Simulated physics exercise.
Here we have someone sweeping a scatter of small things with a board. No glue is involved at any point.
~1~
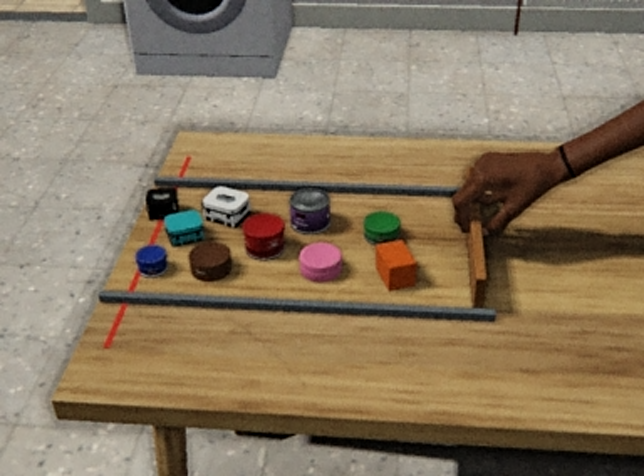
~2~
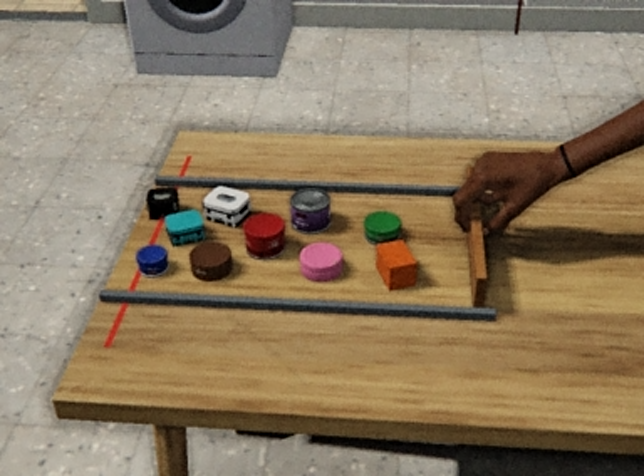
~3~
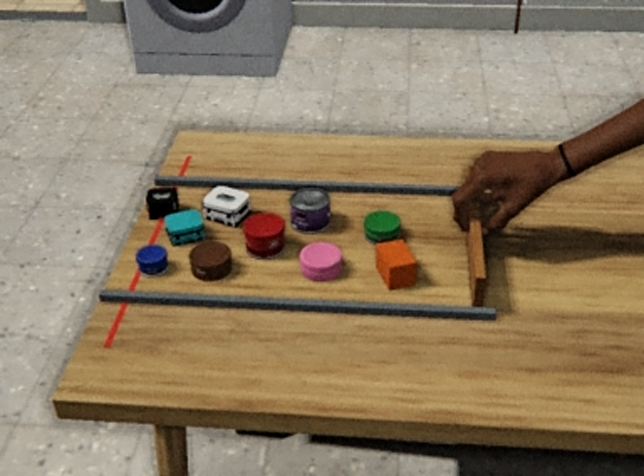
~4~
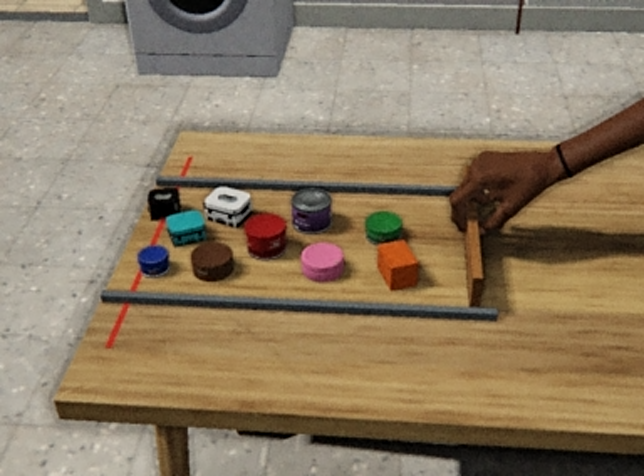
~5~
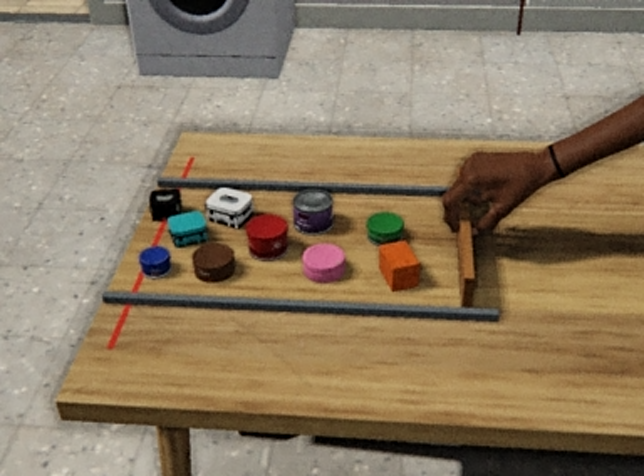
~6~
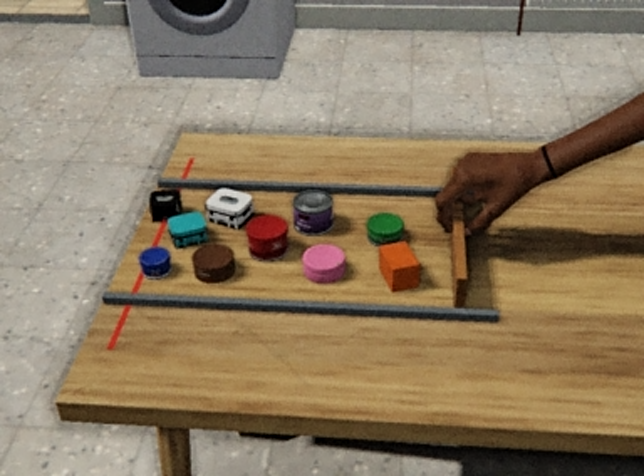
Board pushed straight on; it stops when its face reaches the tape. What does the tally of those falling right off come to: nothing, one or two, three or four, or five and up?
The tally of drops is above four.
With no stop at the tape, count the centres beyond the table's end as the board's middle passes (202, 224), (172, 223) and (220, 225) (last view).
First 3, next 6, last 2.
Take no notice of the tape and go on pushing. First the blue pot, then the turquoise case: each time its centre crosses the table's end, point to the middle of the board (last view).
Near (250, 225), then near (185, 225).
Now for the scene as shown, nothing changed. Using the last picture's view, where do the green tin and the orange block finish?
Around (146, 218) and around (130, 256).
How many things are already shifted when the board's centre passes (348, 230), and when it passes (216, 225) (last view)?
First 4, then 10.
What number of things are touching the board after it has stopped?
Number in contact with it: 3.
Early on, none off yet; black case at rest near (166, 206); blue pot at rest near (156, 263); turquoise case at rest near (188, 230).
A while later, none off yet; black case at rest near (166, 206); blue pot moving near (152, 263); turquoise case at rest near (188, 230).
Further along, one off so far; black case leaning well over near (127, 214); blue pot in the air near (107, 422); turquoise case travelled about its own width near (150, 224).
Finally, the number that fall off is five or more; lost, pink lid, red pot, brown tub, white case, turquoise case, blue pot and black case.
